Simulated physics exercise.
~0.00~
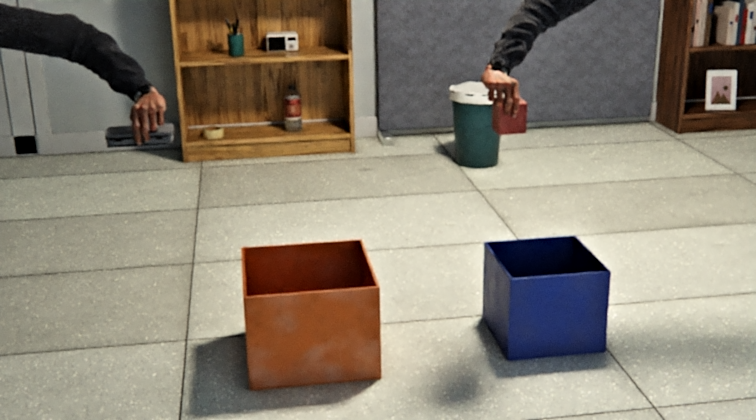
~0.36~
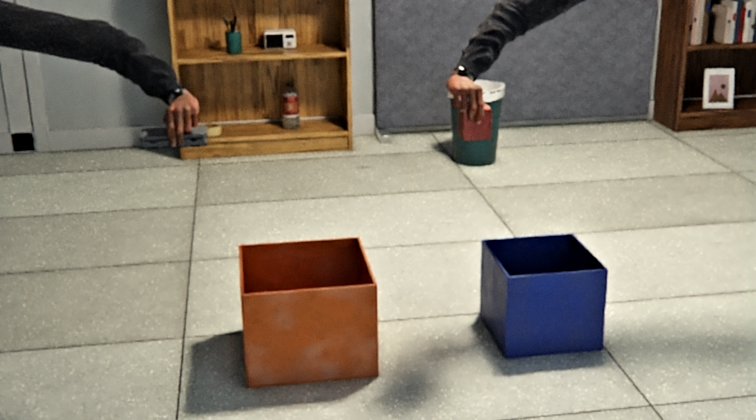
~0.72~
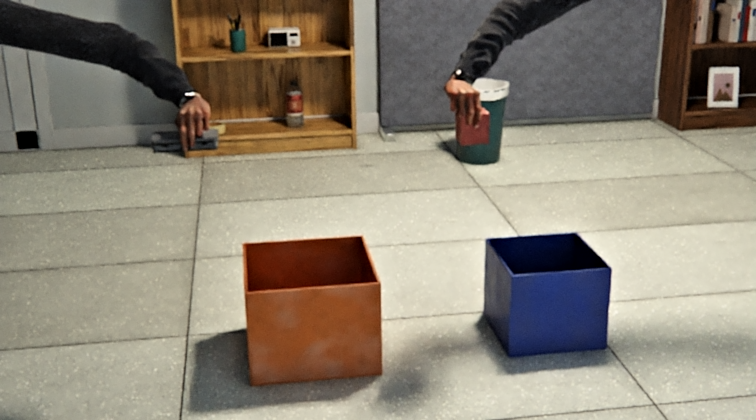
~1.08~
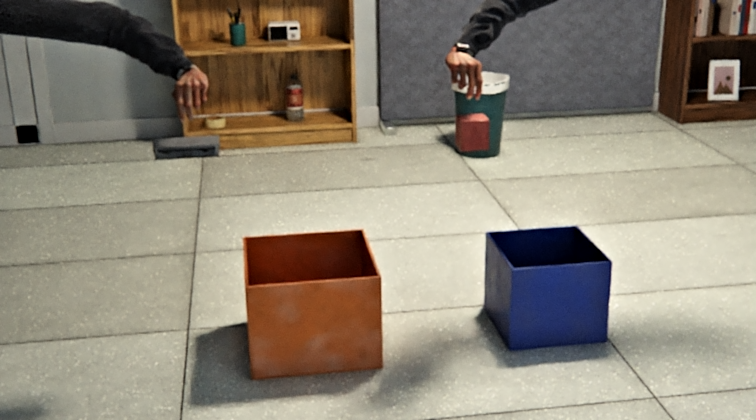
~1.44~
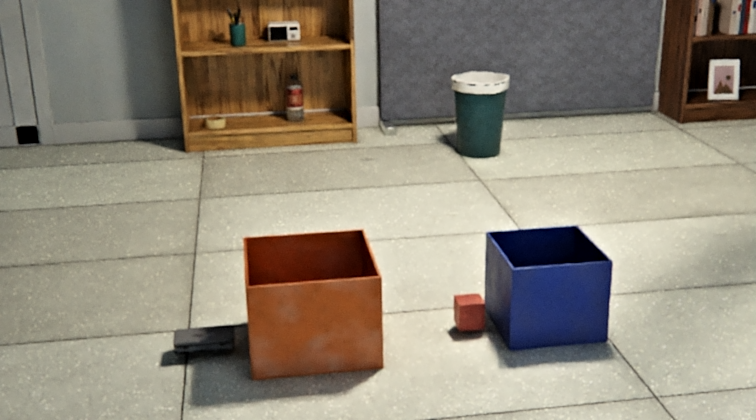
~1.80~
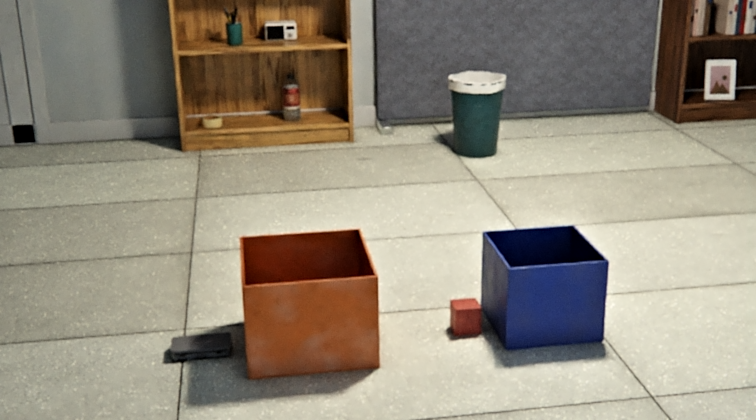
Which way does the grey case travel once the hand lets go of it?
The grey case moves down, dropping to the floor beside the orange basket.
